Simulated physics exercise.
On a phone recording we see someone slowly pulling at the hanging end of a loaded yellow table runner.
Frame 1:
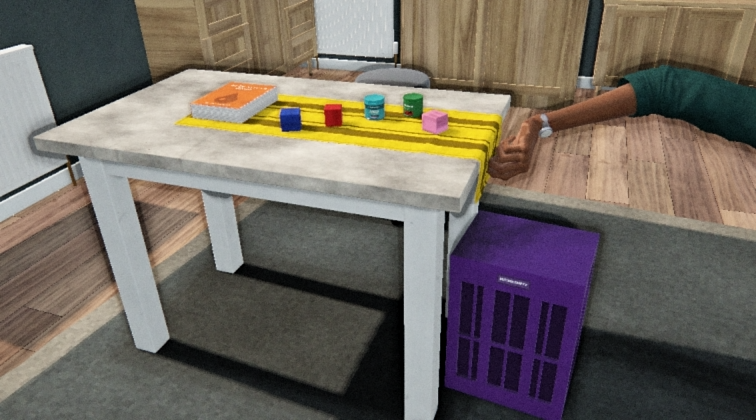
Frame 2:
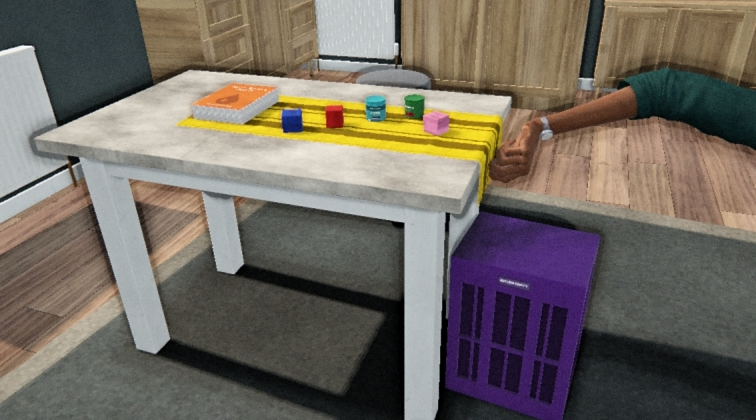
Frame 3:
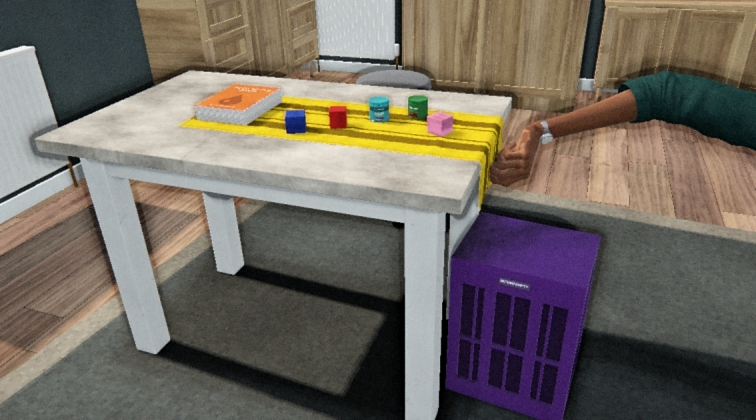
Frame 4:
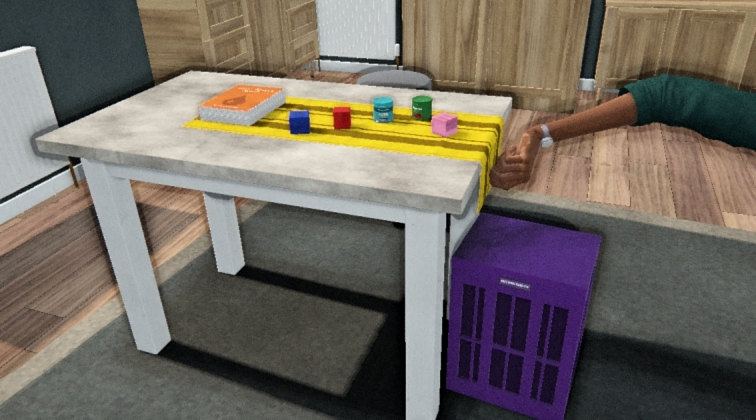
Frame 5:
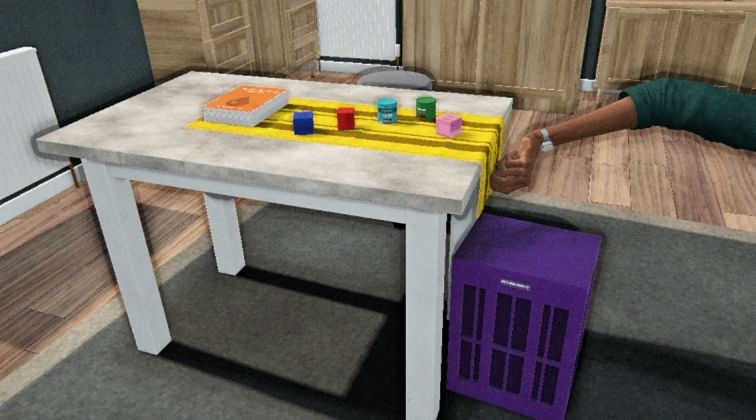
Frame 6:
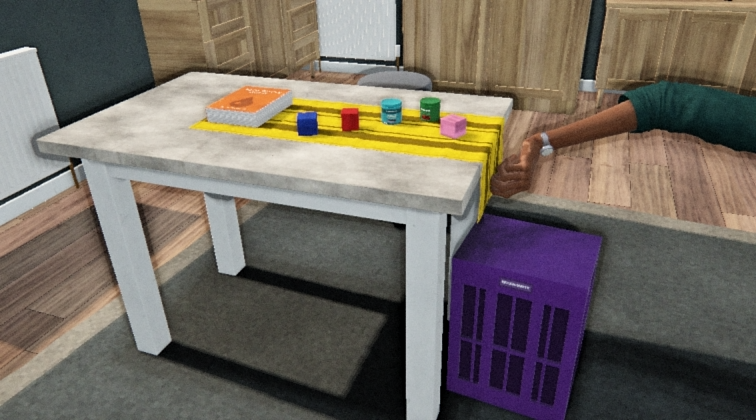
In a room with wooden cupboards, a hand at the right grips the end of a yellow runner hanging over a pale table's edge, above a purple crate. The hand draws it slowly downward, and the orange-covered book, blue and red cubes, turquoise and green pots and pink cube shift slightly rightward together.
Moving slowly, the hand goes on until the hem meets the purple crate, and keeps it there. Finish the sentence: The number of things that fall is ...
The number of things that fall is one.
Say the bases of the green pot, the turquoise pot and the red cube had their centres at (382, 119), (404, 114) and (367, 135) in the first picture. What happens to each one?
Green pot - stays aboard. Turquoise pot - stays aboard. Red cube - stays aboard.
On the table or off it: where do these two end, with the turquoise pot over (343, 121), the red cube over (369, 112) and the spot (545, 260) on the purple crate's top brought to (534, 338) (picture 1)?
The turquoise pot? Lost. The red cube? Lost.
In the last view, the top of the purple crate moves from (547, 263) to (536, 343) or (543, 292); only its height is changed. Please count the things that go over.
Respectively 4 and 2.
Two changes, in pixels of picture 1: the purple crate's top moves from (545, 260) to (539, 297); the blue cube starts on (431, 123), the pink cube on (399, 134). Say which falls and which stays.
The blue cube? Lost. The pink cube? Lost.
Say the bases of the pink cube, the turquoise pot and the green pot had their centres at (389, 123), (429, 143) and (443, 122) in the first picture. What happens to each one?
The pink cube will stay where it is, the turquoise pot will end up down, and the green pot will end up down.
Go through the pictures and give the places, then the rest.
The first frame shows hem (476, 205); pink cube (435, 114); green pot (413, 96); turquoise pot (374, 97); red cube (333, 106); blue cube (290, 111); top of the crate (545, 260).
The second frame shows hem (477, 207); pink cube (436, 115).
The third frame shows hem (479, 211); green pot (418, 98).
The fourth frame shows hem (477, 214); turquoise pot (383, 100); top of the crate (546, 262).
The fifth frame shows hem (477, 218); red cube (346, 110).
The sixth frame shows hem (478, 223); pink cube (453, 118); green pot (430, 100); turquoise pot (391, 101); red cube (350, 111); blue cube (307, 115).
Soon after, hem near (489, 225); all still up.
After that, hem on the crate; pink cube gone.
In the end, hem on the crate; pink cube gone. The answer is one.
